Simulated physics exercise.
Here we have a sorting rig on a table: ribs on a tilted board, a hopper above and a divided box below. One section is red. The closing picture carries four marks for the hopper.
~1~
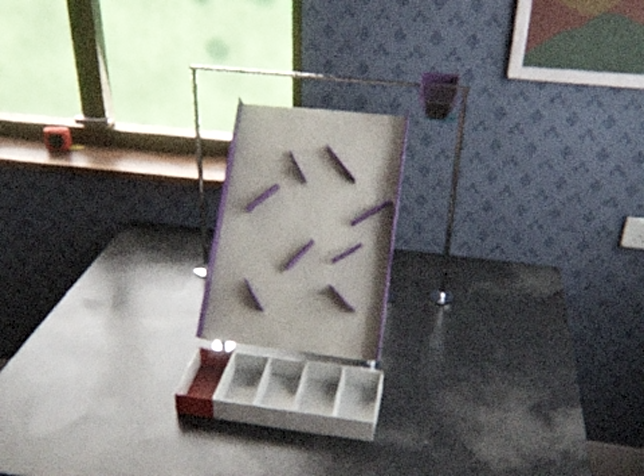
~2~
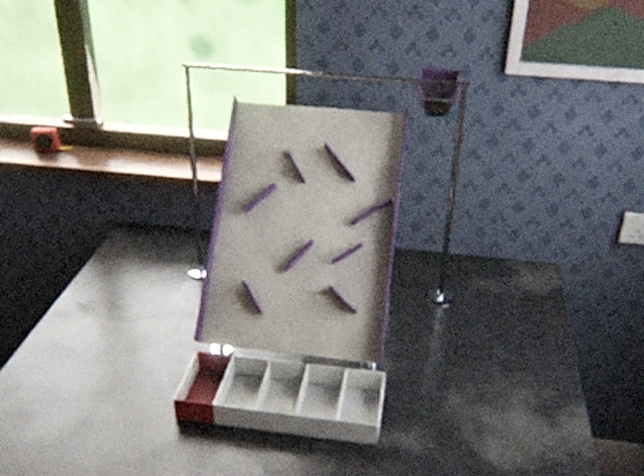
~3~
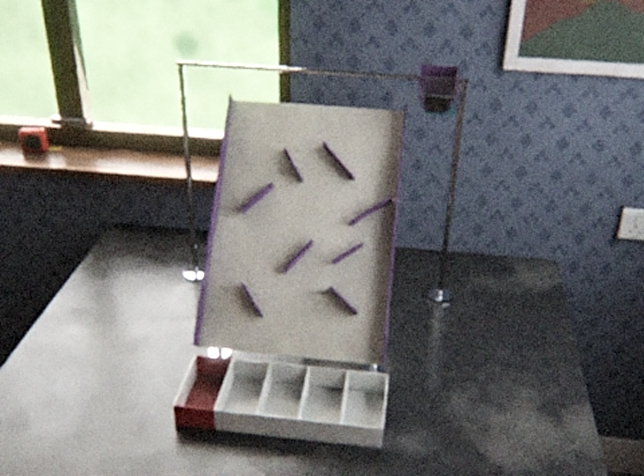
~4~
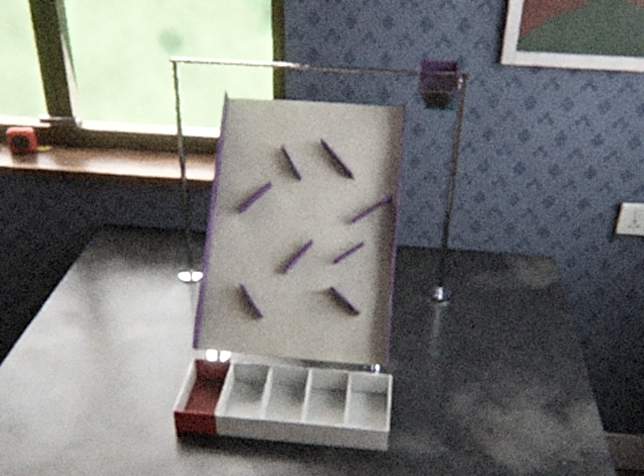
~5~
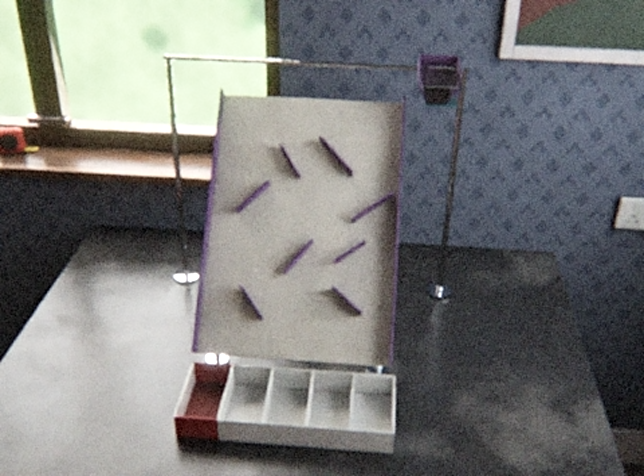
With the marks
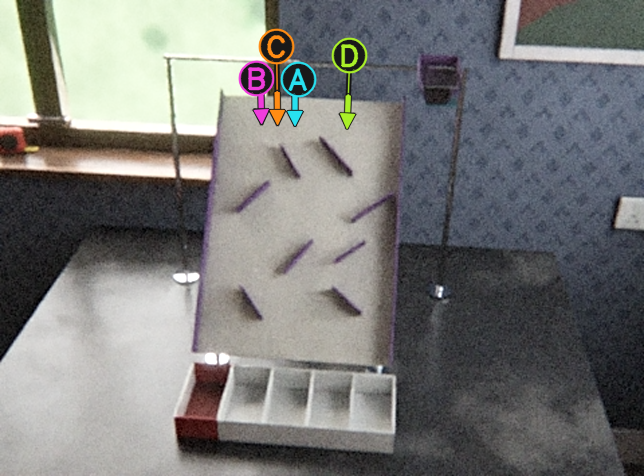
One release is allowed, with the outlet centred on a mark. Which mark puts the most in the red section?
Mark B does it best.
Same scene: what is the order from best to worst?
The order is B, C, A, D.
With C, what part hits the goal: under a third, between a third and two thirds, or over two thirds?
Mark C gives between a third and two thirds.
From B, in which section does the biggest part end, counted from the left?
The first.
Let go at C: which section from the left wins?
The first from the left.
On the marked copy, mark A meets the board at (294, 120); mark B meets the board at (261, 118); mark C meets the board at (277, 119); mark D meets the board at (347, 123).
With A, roughly a quarter in the red section, the larger part in other sections, just a few outside the box.
With B, the larger part in the red section, about a tenth in other sections, about a tenth outside the box.
With C, roughly half in the red section, roughly a third in other sections, about a tenth outside the box.
With D, not one piece in the red section, the larger part in other sections, just a few held on the board, about a tenth outside the box.
